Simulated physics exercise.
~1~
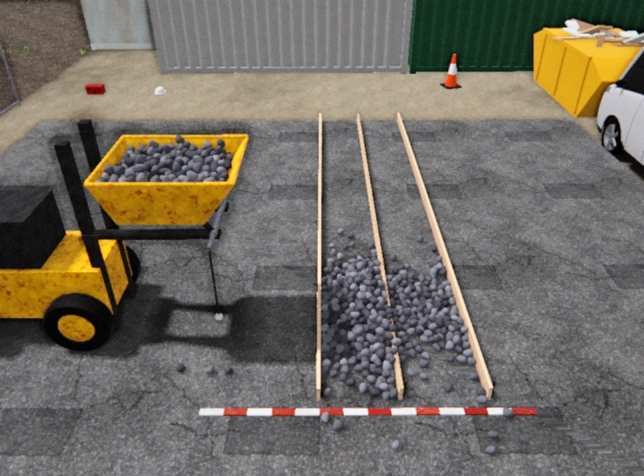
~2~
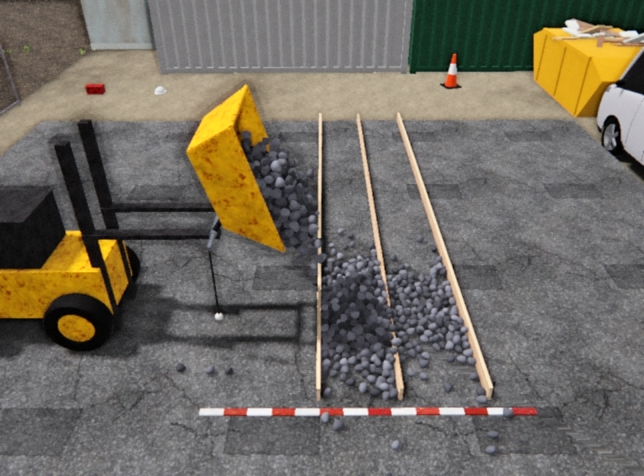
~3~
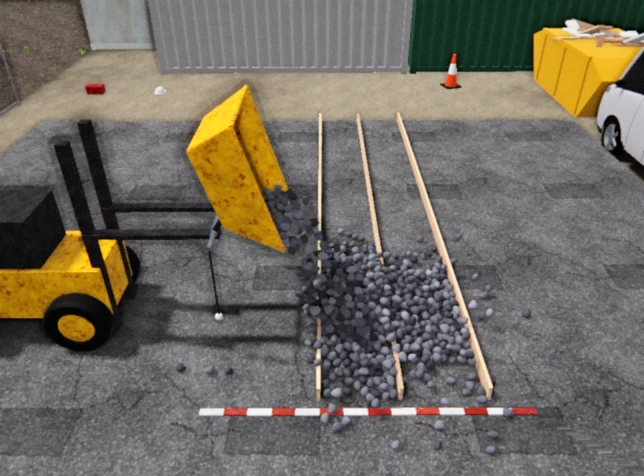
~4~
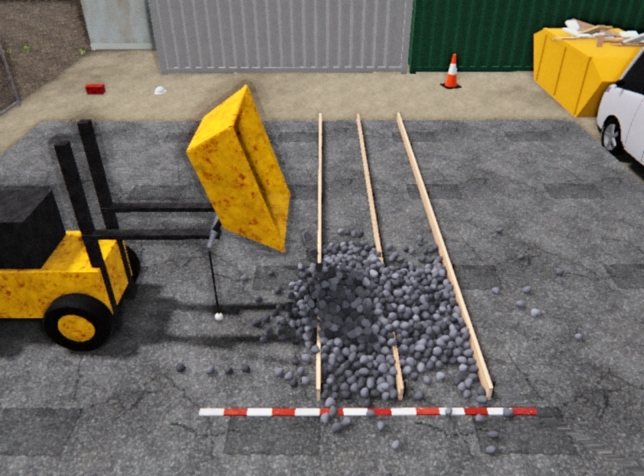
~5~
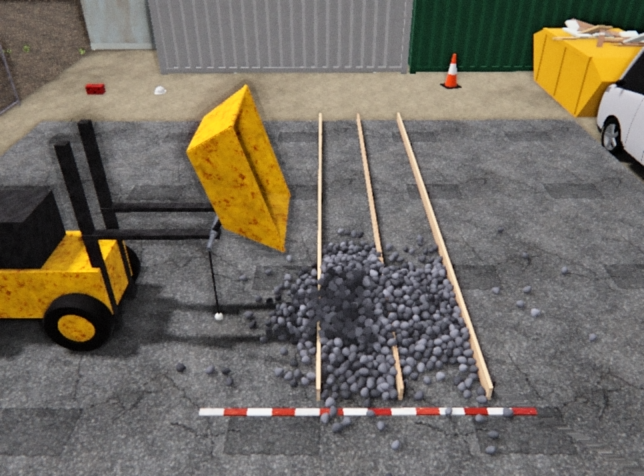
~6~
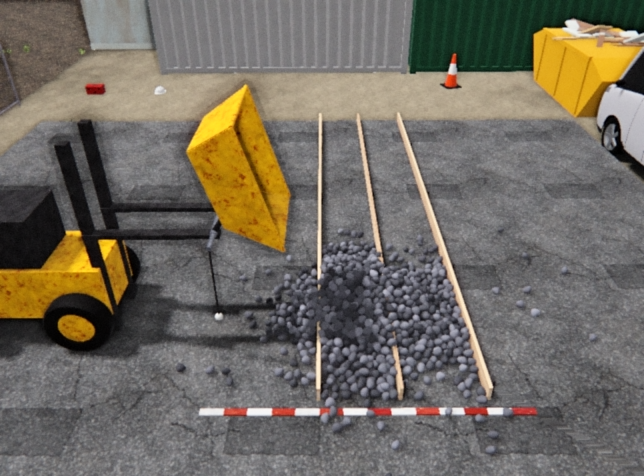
To begin with, a yellow forklift on the left holds a rusty yellow skip full of round grey stones, beside an earlier heap lying loose among three wooden boards on dark paving. The skip tips steeply to the right, and its stones begin sliding out over the lip. They pour onto the heap, spreading across both bays and over the left board. As the skip empties, a few stones scatter beyond the right board while others settle short of the left one. Finally the skip hangs tilted and empty above a broader, still pile.
